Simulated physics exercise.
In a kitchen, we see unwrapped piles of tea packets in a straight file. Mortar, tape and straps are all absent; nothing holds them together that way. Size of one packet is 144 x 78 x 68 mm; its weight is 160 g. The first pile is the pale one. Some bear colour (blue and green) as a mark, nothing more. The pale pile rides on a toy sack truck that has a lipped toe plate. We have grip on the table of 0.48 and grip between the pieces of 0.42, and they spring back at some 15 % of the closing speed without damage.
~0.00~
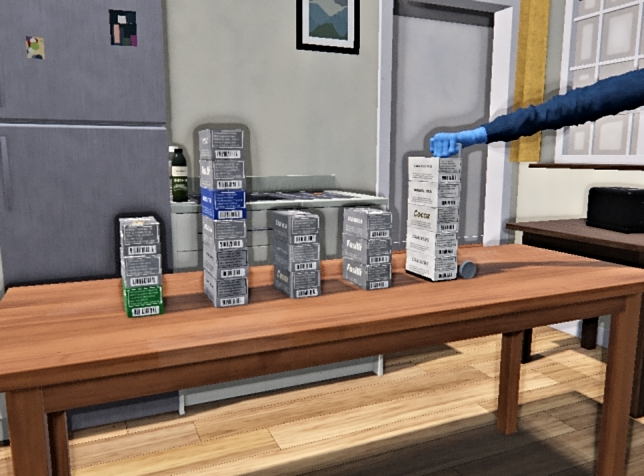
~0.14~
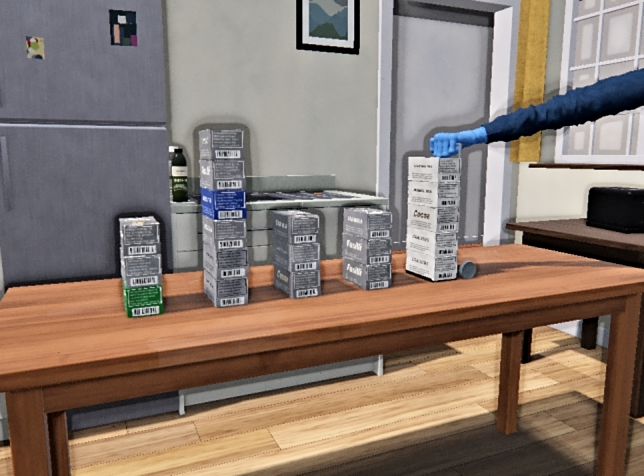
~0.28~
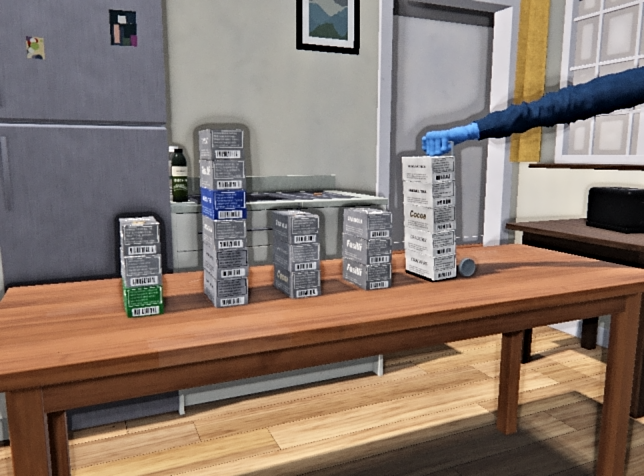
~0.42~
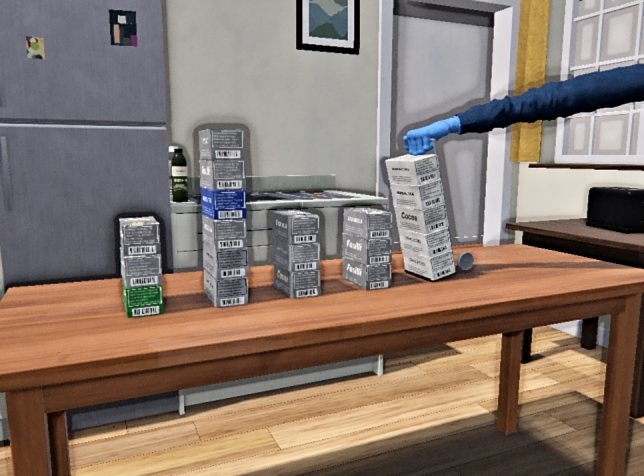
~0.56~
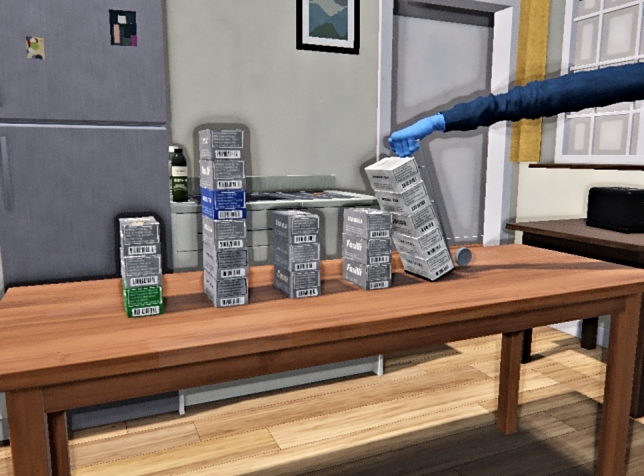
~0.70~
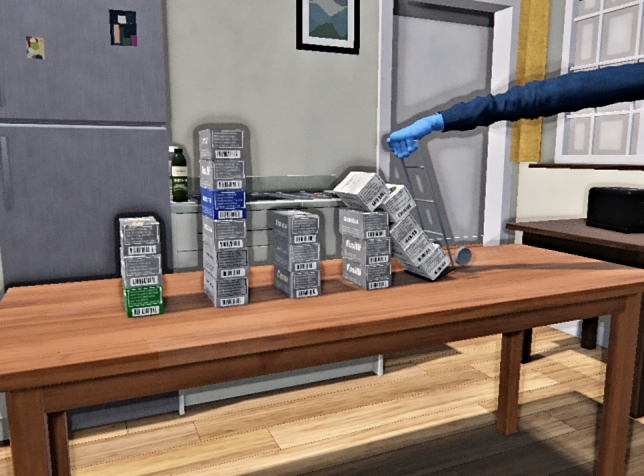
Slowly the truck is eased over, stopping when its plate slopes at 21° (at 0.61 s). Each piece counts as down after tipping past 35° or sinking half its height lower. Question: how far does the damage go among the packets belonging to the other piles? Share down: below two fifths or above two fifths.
Below two fifths.
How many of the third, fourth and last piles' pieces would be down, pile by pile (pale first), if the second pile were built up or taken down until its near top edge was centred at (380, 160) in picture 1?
Down by pile: Third 2, fourth 6, last 3.
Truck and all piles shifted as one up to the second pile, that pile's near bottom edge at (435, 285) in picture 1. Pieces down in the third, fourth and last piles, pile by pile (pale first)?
That would give third 0, fourth 0 and last 0.
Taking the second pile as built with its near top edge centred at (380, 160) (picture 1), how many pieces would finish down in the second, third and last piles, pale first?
Counts down - second: 5; third: 2; last: 3.
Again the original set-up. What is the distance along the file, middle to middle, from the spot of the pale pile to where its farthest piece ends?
Distance along: Near 46 cm.
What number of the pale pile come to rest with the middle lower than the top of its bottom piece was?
The number you get is 2.
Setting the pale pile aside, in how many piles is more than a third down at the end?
Tally: 1.
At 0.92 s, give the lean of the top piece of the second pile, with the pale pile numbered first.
10°.
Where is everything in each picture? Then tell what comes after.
In the first frame (we follow the side turned to the camera), truck frame 0° forward; blue packet (230, 205); green packet (145, 302); no other piece has moved.
In the second frame, truck frame 0° forward; blue packet (230, 205).
In the third frame, truck frame 4° forward, top of the pale pile leaning 4°; blue packet (230, 205); no other piece has moved.
In the fourth frame, truck frame 13° forward, top of the pale pile leaning 13°; blue packet (230, 205); no other piece has moved.
In the fifth frame, truck frame (426, 167) 20° forward, top of the pale pile leaning 25°; blue packet (230, 205); no other piece has moved.
In the sixth frame, truck frame (425, 168) 21° forward, top of the pale pile leaning 44°; blue packet (230, 205); green packet (145, 302); one has shifted.
Around 0.92 s, 5 of the pale pile down; none of the 15 other packets down, 4 disturbed.
Around 1.18 s, 5 of the pale pile down; 2 of the 15 other packets down.
Finally (2.3 s), 5 of the pale pile down; 3 of the 15 other packets down; blue packet displaced 9 mm; green packet unmoved. That is 20 per cent. Seen by the last camera, middles, blue packet near (219, 203), green packet near (142, 294).
